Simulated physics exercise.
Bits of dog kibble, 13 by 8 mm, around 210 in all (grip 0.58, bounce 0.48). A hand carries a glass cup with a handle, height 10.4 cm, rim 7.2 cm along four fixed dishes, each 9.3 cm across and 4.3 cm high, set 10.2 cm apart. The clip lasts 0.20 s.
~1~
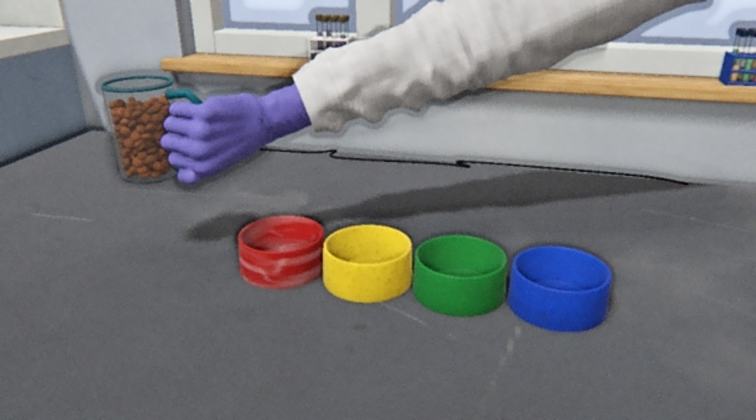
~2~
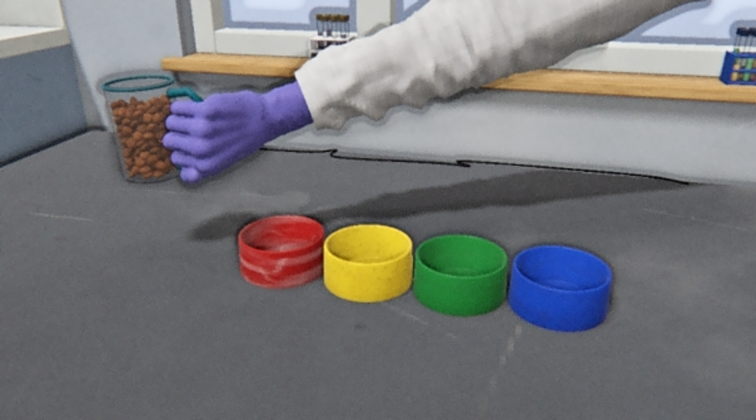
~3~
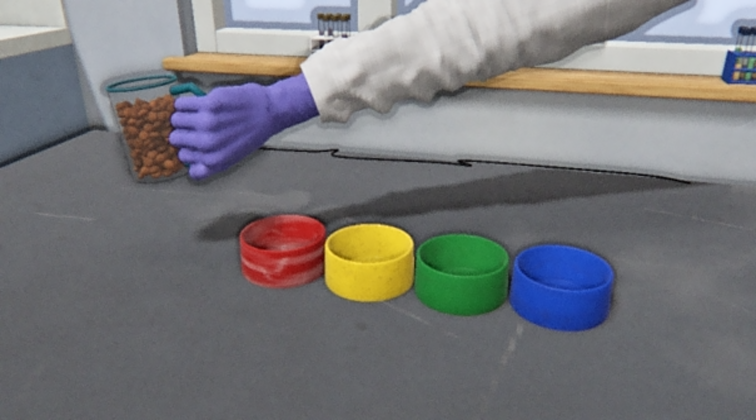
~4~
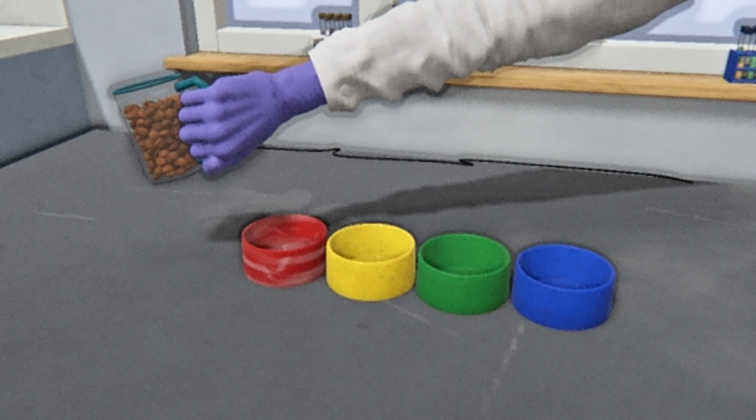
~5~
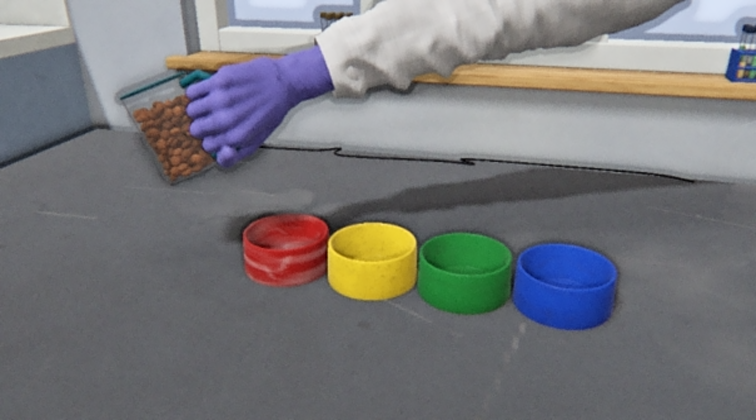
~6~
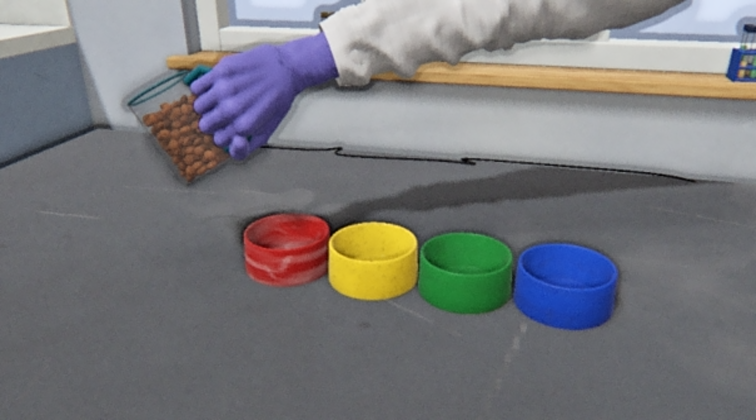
Purple-gloved hand shifting a clear cup of brown kibble slightly right and tilting it beside red, yellow, green and blue dishes.
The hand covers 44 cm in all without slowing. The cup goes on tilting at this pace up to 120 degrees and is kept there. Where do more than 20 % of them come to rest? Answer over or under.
Red dish: Over; blue dish: Under; green dish: Under; yellow dish: Over; on the counter: Under.
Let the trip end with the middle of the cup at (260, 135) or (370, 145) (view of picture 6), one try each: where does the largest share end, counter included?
Most goes to: Counter, then red.
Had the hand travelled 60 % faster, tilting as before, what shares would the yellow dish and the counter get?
Then: Yellow 30; counter 10.
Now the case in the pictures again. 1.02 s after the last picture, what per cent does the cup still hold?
Roughly 0 per cent.
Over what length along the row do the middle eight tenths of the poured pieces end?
About 15 cm.
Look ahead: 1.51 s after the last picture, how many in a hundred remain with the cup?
About 0 per cent.
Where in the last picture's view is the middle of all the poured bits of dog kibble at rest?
At about (308, 255).
Then, 0.61 s after the last picture, tilt 120 degrees; cup holds 55 %, red 35 %.
Then, 1.02 s after the last picture, tilt 120 degrees; cup holds 0 %, red 55 %, yellow 30 %.
Then, 1.51 s after the last picture, tilt 120 degrees; cup holds 0 %, red 55 %, yellow 30 %.
In the end, red 55 %, blue 0 %, green 0 %, yellow 30 %, counter 10 %.
